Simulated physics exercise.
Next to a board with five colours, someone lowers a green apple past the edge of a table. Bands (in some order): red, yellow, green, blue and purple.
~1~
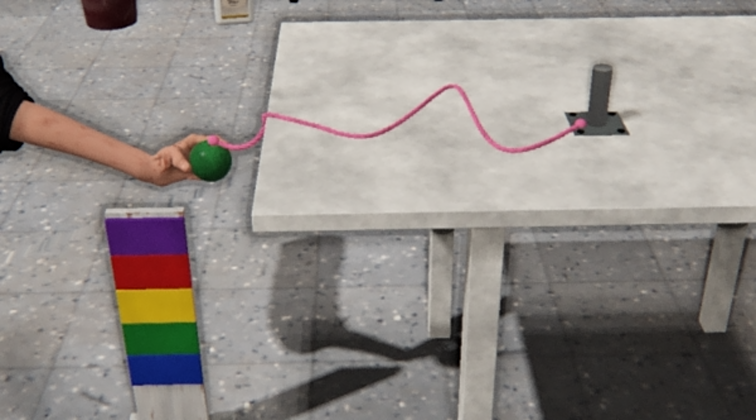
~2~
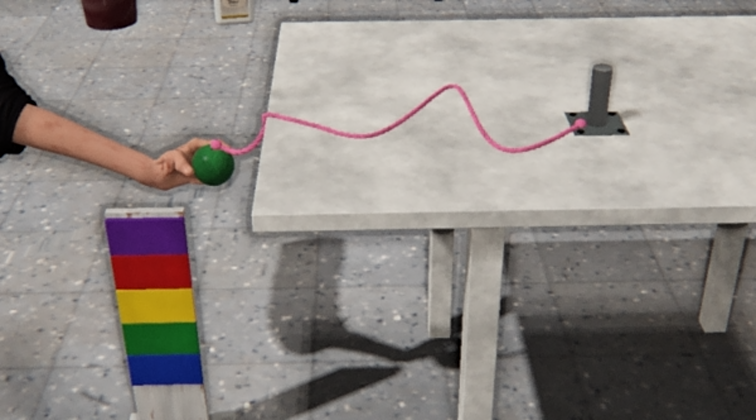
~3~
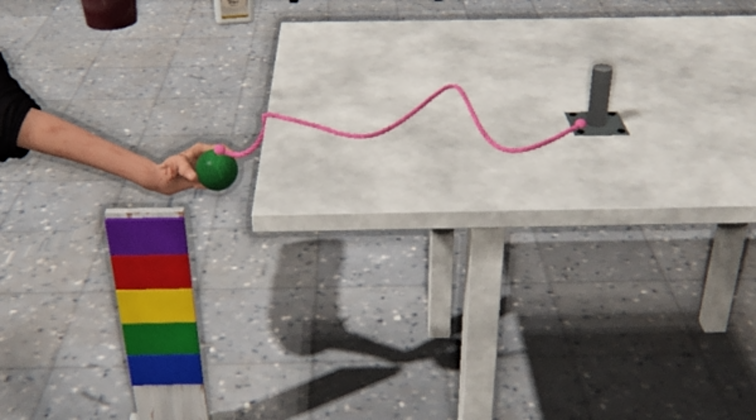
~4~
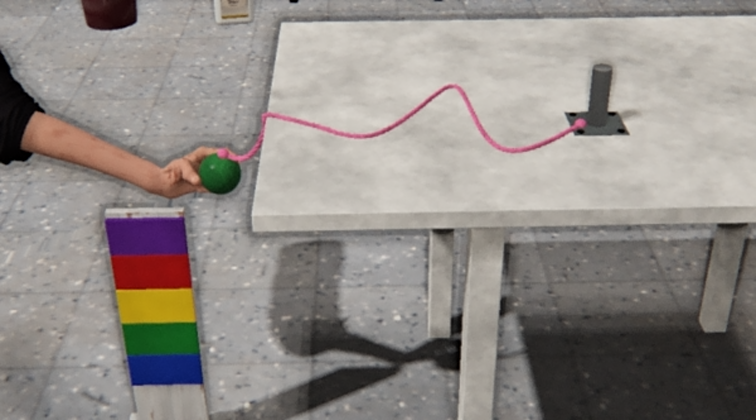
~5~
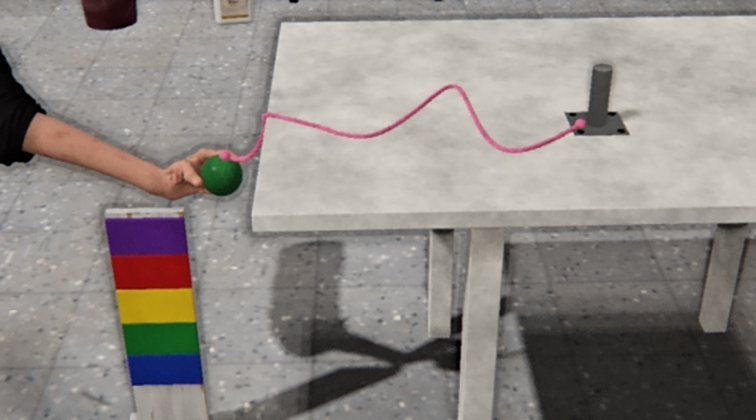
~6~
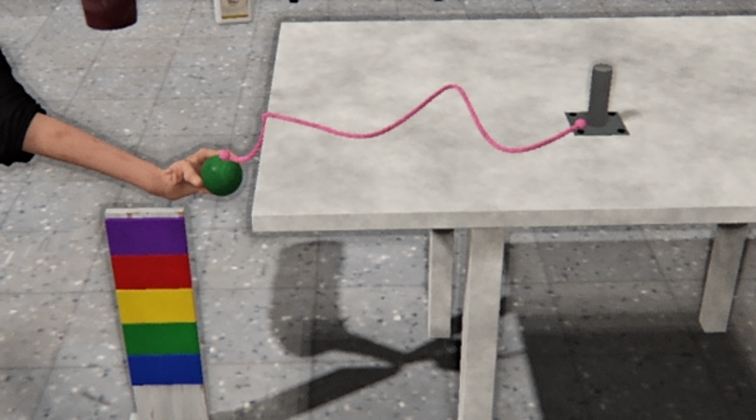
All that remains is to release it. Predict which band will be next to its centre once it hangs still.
I would say the blue band.
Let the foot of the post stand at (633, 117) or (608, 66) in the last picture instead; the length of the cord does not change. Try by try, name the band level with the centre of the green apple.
For the first spot, green; for the second, green.
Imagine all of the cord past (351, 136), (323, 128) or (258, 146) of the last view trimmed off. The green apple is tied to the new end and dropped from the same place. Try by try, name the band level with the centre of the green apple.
Try by try, the answer is purple; red; green.
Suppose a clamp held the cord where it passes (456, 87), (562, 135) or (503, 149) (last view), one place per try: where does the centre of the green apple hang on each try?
Roughly (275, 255), (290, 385) and (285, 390).
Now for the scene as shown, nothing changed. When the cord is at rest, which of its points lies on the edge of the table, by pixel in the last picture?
Pixel (427, 101).
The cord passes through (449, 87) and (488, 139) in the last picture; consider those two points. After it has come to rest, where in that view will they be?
End: (311, 123) and then (447, 123).
Soon after, apple near (293, 328); level with green.
Then, apple near (279, 387); level with blue.
At rest, apple near (292, 382); level with blue. Its middle rests at the blue band.
